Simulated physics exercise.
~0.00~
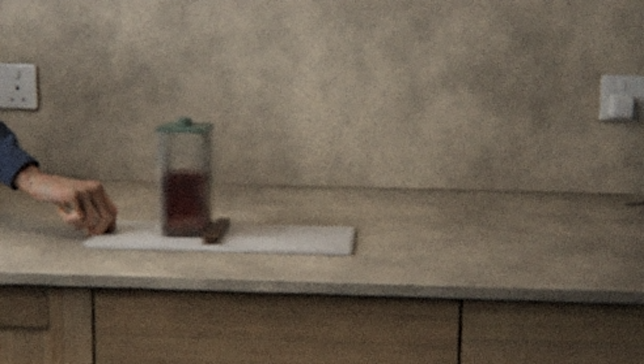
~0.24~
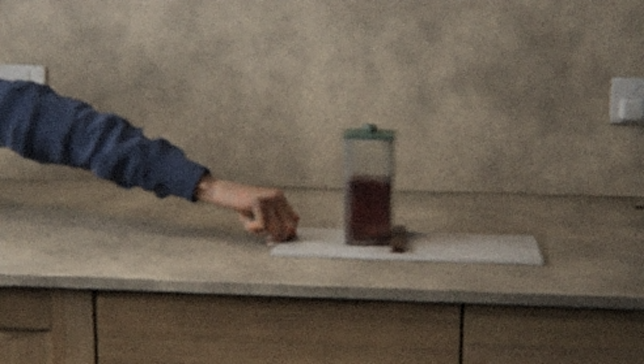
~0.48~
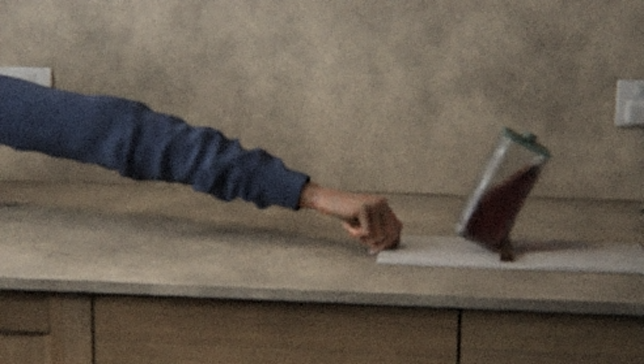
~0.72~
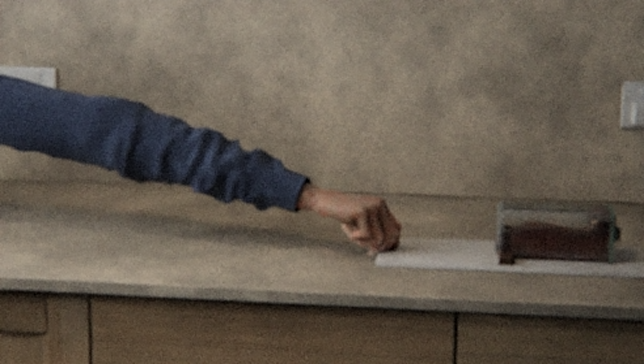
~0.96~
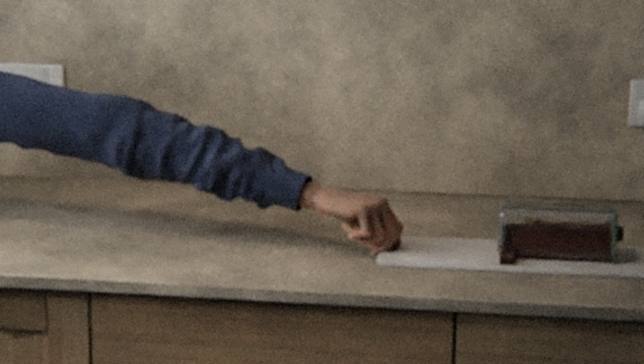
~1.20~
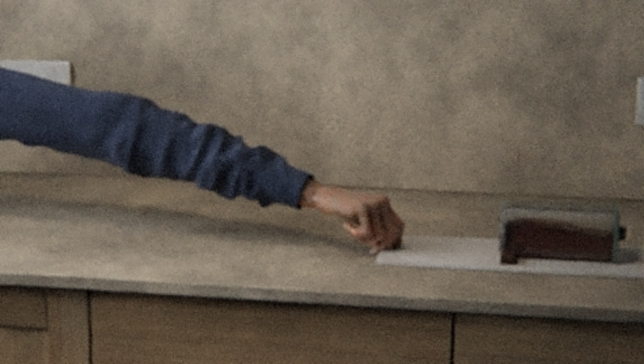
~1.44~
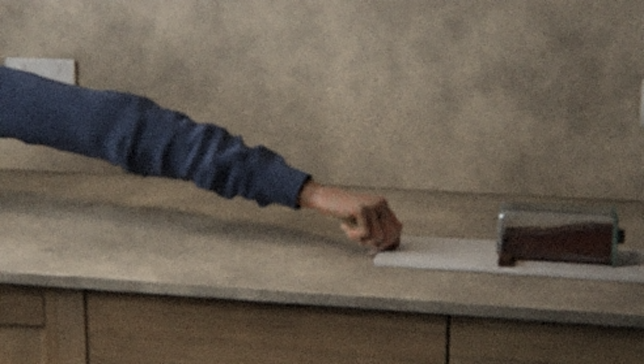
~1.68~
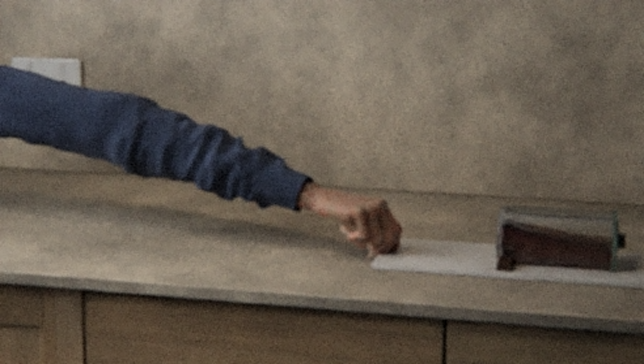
A hand slides a white board rightward along a counter, and the bottle of dark liquid on it topples and lies on its side.
